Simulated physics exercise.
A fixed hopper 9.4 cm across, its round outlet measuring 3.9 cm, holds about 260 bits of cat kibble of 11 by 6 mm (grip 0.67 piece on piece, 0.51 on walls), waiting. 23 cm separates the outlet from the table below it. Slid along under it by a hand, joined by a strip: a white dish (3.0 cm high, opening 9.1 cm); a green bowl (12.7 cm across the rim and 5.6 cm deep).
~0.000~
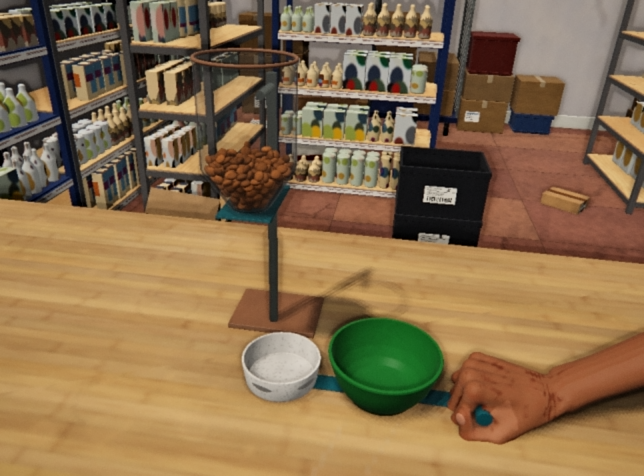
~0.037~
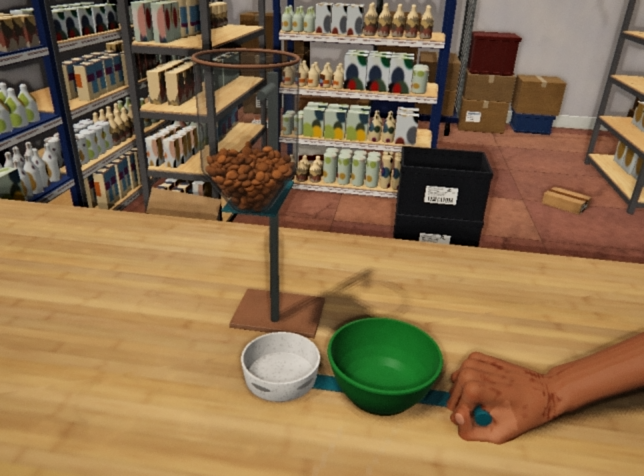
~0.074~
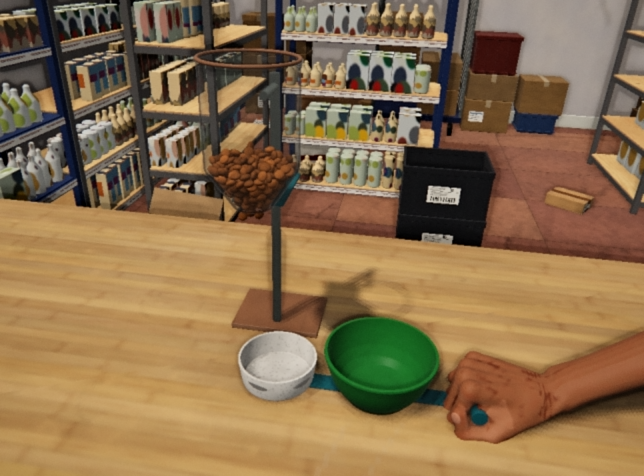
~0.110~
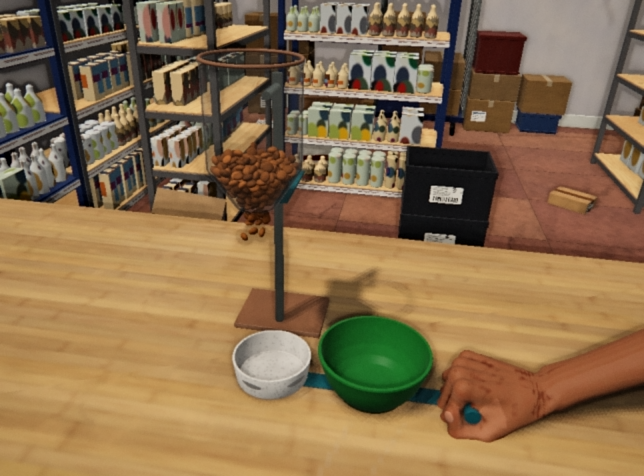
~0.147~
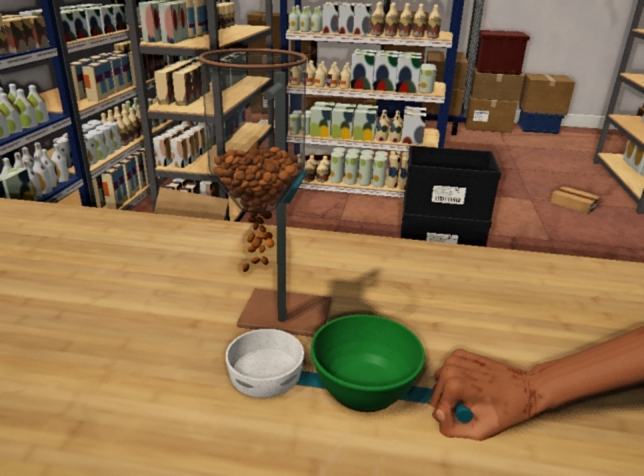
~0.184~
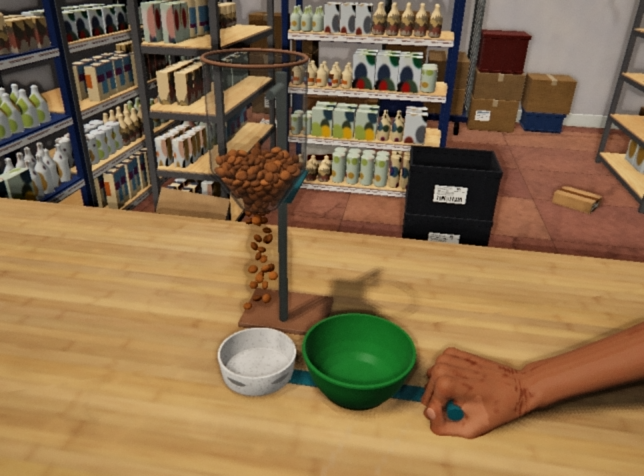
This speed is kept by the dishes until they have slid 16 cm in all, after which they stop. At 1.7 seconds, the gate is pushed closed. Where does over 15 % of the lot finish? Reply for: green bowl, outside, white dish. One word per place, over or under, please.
Green bowl over, outside everything under, white dish under.
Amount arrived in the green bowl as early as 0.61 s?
25 per cent.
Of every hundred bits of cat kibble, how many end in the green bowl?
Around 85 in a hundred.
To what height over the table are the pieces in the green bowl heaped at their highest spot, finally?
3.5 cm, roughly.
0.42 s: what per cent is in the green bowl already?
Up to that moment, roughly 5 per cent.
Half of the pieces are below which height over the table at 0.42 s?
24 cm or so.
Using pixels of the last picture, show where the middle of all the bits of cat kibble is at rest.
Centre at rest: Approx. (258, 361).
Then, at 0.42 s, white dish 10 %, green bowl 5 %, outside 5 %, hopper 65 %, in the air 15 %; middle of all pieces on or above the table near (255, 233).
After 0.61 s, white dish 10 %, green bowl 25 %, outside 5 %, hopper 50 %, in the air 10 %; middle of all pieces on or above the table near (248, 270).
After 0.79 s, white dish 10 %, green bowl 45 %, outside 5 %, hopper 25 %, in the air 15 %; middle of all pieces on or above the table near (248, 303).
After 0.96 s, white dish 10 %, green bowl 60 %, outside 5 %, hopper 10 %, in the air 15 %; middle of all pieces on or above the table near (248, 331).
By 2.3 s all is still; white dish 10 %, green bowl 85 %, outside 5 %, hopper 0 %.
